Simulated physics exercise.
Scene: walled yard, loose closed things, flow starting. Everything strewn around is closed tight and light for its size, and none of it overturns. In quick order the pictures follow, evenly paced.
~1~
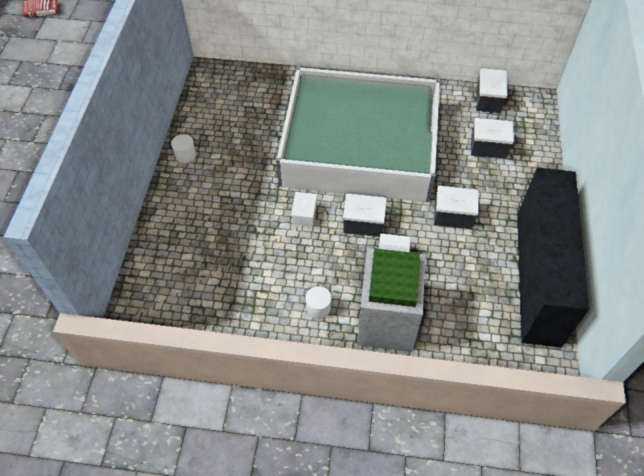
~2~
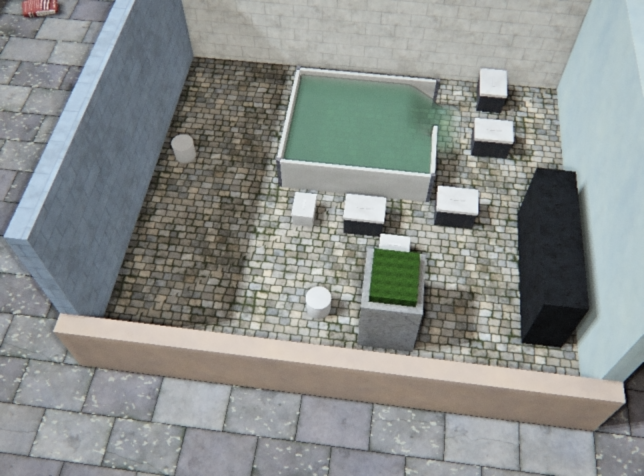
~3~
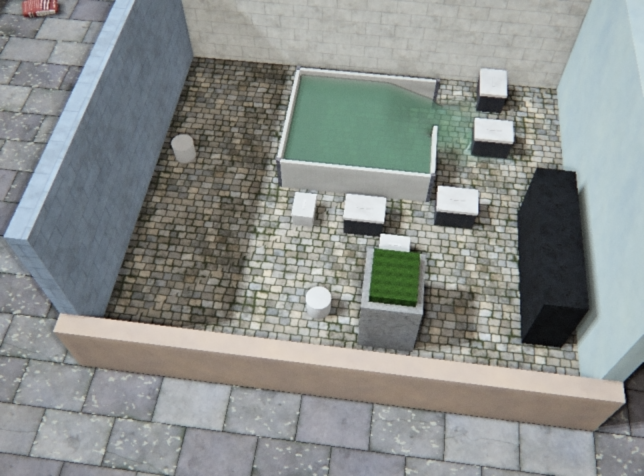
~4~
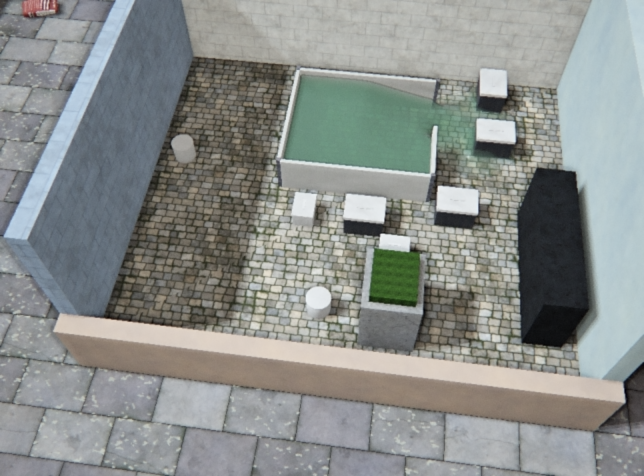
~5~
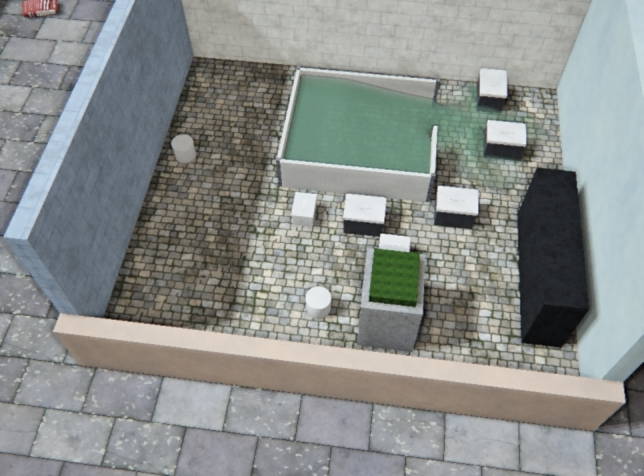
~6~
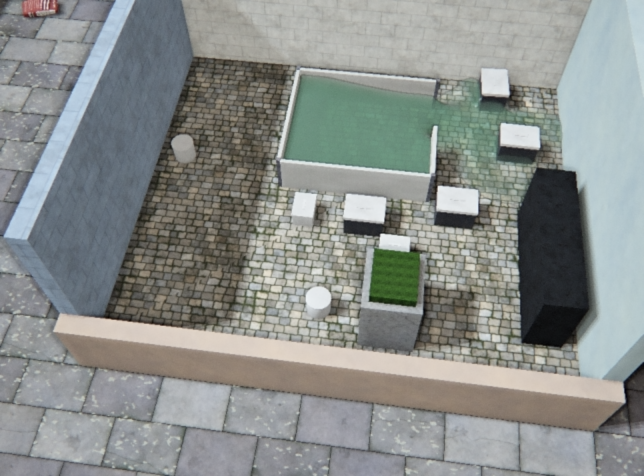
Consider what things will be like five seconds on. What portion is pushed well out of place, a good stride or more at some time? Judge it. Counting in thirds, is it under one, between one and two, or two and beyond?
In thirds: Between one and two.
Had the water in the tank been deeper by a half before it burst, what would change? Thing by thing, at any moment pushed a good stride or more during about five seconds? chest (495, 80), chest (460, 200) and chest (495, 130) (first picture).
Note, listed order: Covered it / covered it / covered it.
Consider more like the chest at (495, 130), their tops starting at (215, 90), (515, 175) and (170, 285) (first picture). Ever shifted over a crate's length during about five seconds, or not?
Results - 1: Doesn't go far; 2: Ends up far away; 3: Doesn't go far.
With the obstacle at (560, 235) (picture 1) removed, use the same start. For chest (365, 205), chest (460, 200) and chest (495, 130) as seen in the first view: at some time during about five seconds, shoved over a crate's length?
First object never went far; second object never went far; third object was driven off.
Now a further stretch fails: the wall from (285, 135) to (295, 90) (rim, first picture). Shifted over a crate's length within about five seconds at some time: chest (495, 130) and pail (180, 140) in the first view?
Fell short, then went the distance.
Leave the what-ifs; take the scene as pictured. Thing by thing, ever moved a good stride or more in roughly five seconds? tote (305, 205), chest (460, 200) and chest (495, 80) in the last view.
One by one: Remained nearby; cleared the mark; cleared the mark.
A moment on, 1 of 8 are well off their spots; 0 afloat.
Next, 2 of 8 are well off their spots; 2 afloat.
Later, 2 of 8 are well off their spots; 1 afloat.
In the end, 3 of 8 are well off their spots, and 3 have been at some point; 1 afloat.
